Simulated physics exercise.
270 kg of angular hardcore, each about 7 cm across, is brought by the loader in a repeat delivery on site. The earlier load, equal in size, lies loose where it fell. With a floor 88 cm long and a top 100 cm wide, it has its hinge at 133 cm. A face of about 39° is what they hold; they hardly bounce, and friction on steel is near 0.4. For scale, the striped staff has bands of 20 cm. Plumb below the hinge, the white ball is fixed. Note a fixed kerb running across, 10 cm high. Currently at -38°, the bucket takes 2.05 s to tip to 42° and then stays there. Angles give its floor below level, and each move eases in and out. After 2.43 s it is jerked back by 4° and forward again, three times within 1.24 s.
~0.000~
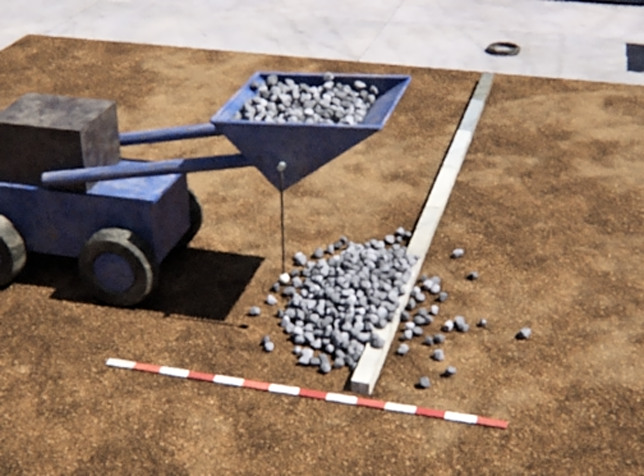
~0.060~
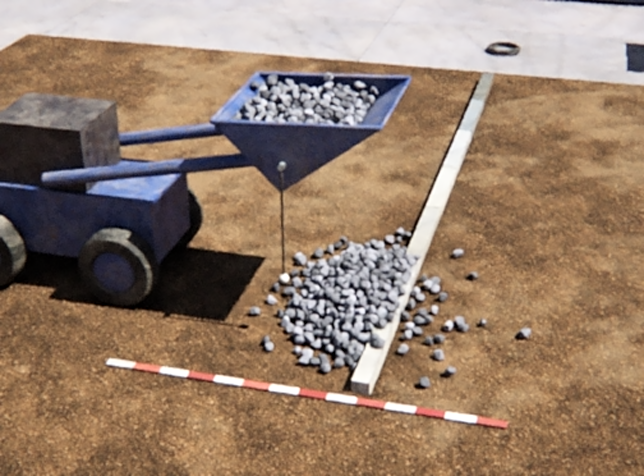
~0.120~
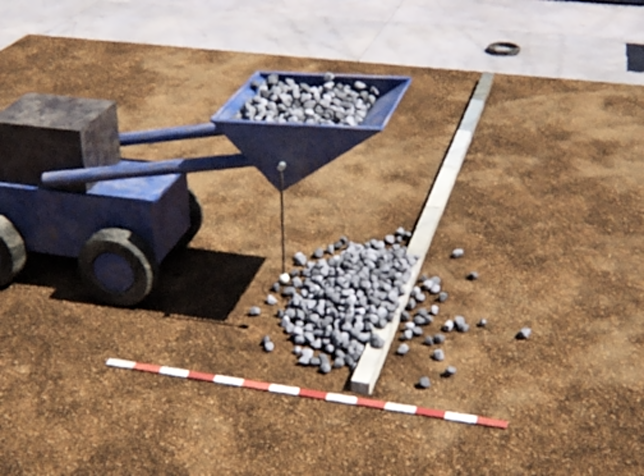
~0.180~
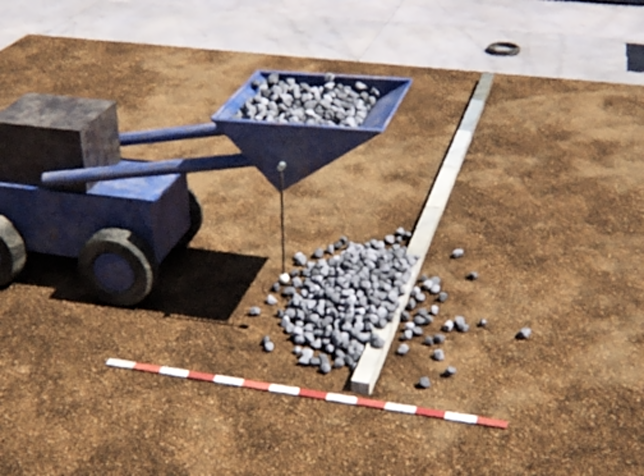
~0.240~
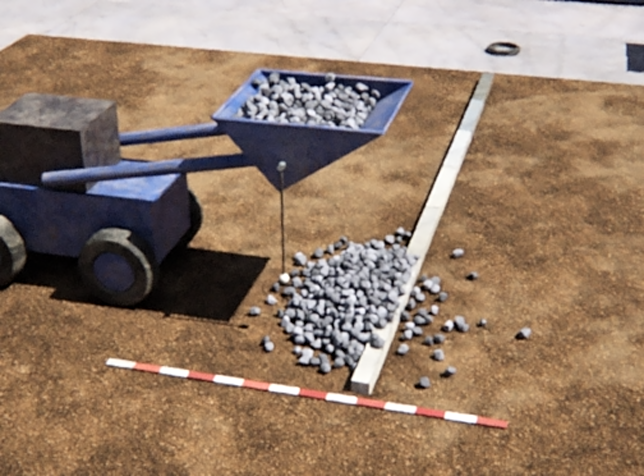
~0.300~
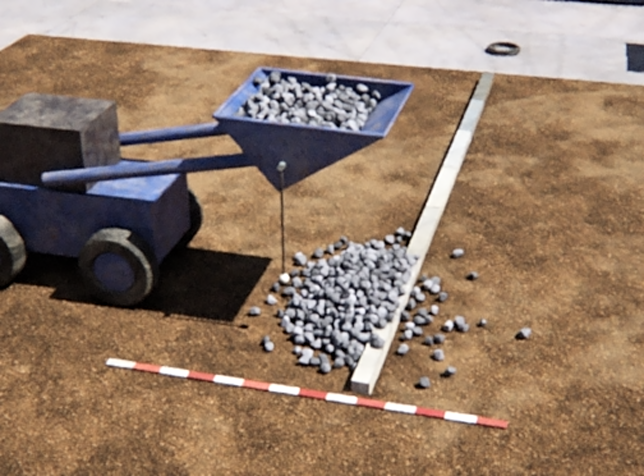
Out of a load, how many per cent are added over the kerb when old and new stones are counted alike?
Around 88 per cent.
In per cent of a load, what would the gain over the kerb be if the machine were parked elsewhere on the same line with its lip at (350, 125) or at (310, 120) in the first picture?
The first would add some 60 per cent and the second some 10 per cent.
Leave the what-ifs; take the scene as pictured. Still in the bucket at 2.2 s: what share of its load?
It keeps some 25 percent of its load.
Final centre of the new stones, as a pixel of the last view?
(435, 303).
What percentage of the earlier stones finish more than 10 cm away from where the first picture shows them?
The answer is about 0 per cent.
After 1.5 s the floor is at 30°; in per cent of one load, 99 in the bucket, 96 on this side of the kerb, 5 over the kerb; the foremost stones are at (468, 328).
After 2.2 s the floor is at 42°; in per cent of one load, 27 in the bucket, 130 on this side of the kerb, 43 over the kerb; the foremost stones are at (480, 326).
After 4.1 s the floor is at 42°; in per cent of one load, 0 in the bucket, 107 on this side of the kerb, 93 over the kerb; the foremost stones are at (562, 327).
After 6.6 s the floor is at 42°; in per cent of one load, 0 in the bucket, 107 on this side of the kerb, 93 over the kerb; the foremost stones are at (562, 327). Net gain over the kerb, 88.
